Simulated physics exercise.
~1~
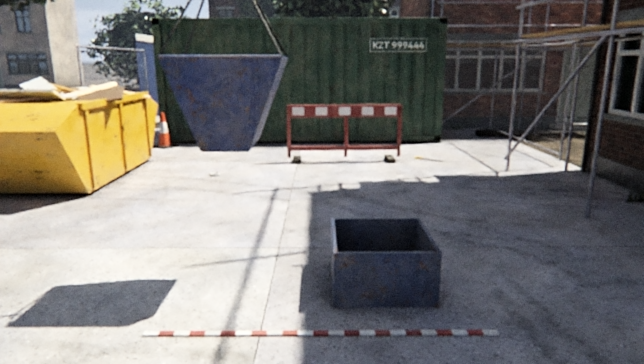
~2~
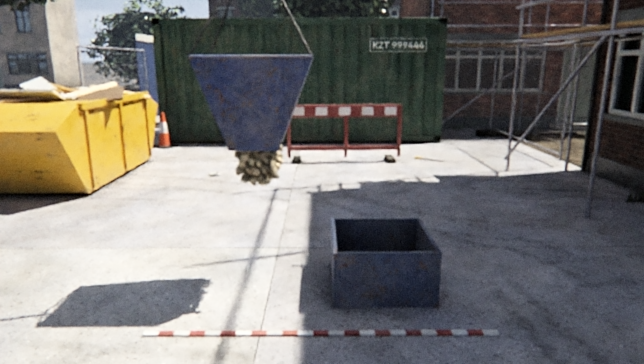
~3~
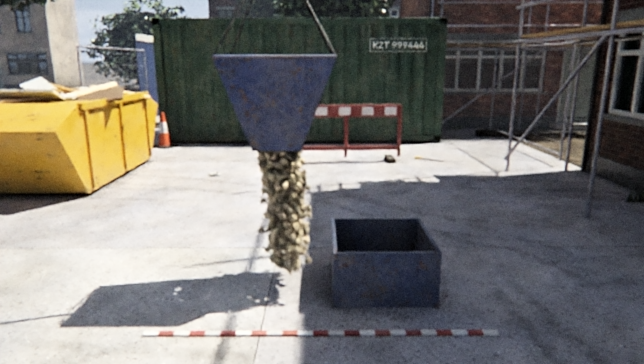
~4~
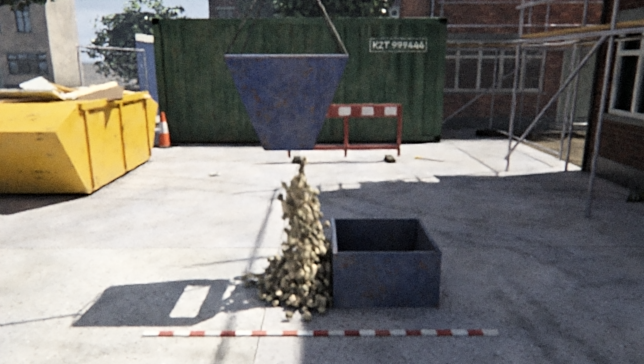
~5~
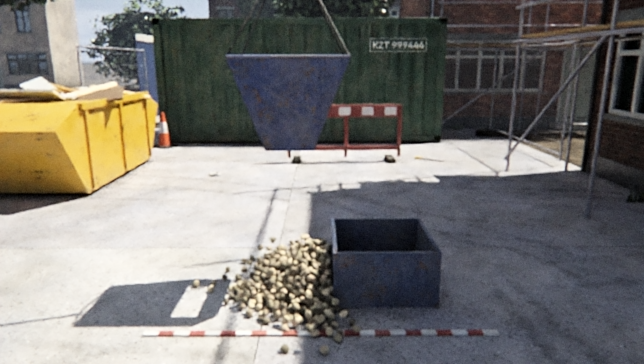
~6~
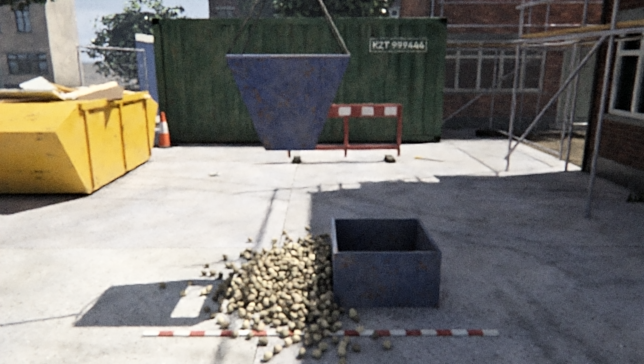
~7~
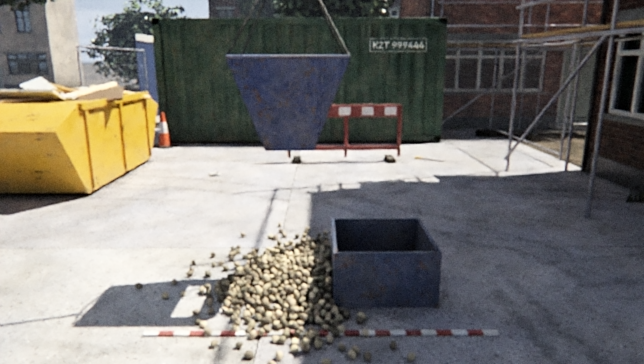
At first, a dark blue tapered skip hangs from cables above a concrete yard, left of an open square bin, with a yellow dumpster and green container behind. The skip glides to the right, and pale, rounded stones begin to spill from its bottom. They pour down in a thick column while it keeps moving, then it stops short of the bin. The last stones drop beside the bin's left wall and heap up there. The pile slumps and spreads over the striped strip, leaving the stones on the ground, mostly left of the bin.
